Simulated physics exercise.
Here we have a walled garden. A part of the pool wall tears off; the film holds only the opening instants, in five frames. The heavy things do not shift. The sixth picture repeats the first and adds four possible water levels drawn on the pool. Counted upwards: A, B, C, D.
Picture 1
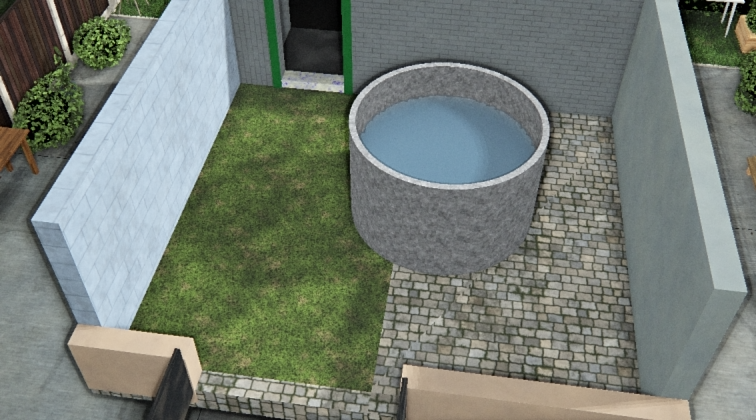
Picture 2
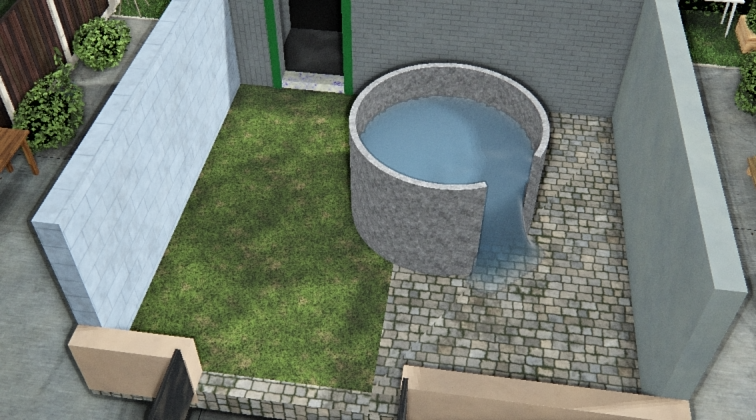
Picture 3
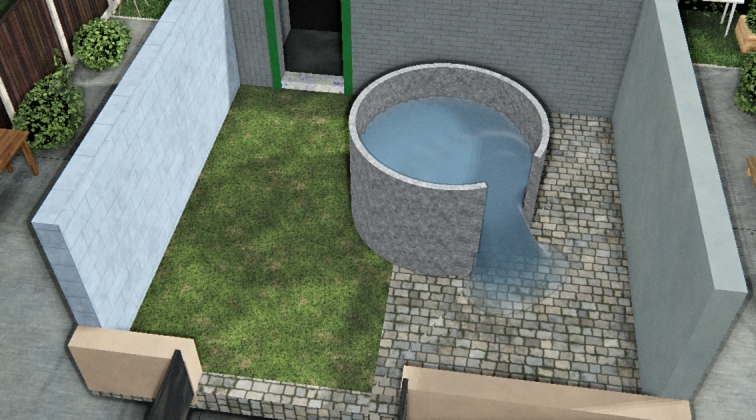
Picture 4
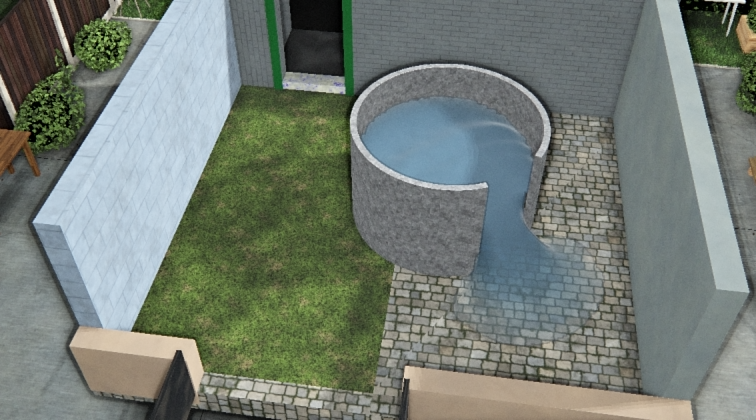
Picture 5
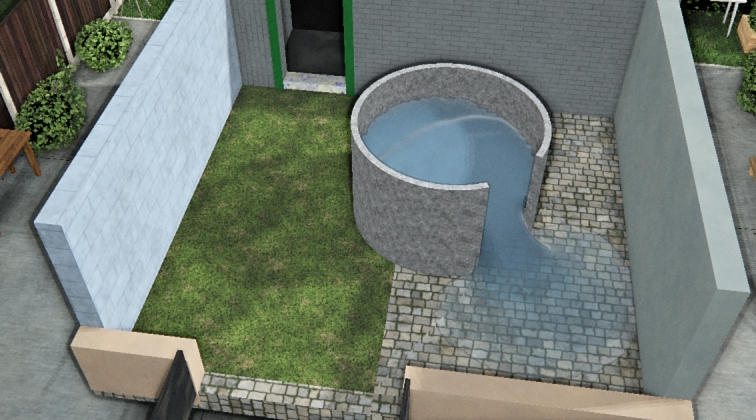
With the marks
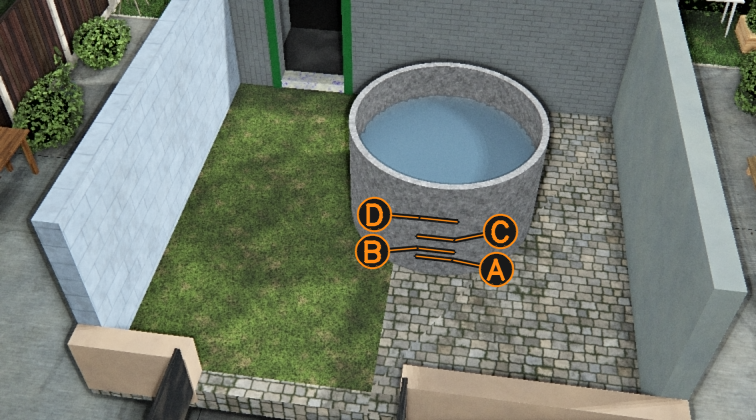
A round stone pool full of still water stood in a walled garden beside a lawn, then a gap appeared in its front right side and water poured out, spreading across the cobbles.
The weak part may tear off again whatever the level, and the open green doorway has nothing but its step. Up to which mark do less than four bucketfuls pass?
I would pick line D.
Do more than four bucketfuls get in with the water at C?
No, that is safe.
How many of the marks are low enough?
All of the four.
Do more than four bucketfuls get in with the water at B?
No.
In orange, A at (434, 258); B at (435, 250); C at (436, 238); D at (437, 219); from the bottom up A, B, C, D.
If A is chosen, nothing gets over.
If B is chosen, nothing gets over.
If C is chosen, nothing gets over.
If D is chosen, a bucket or two gets in.
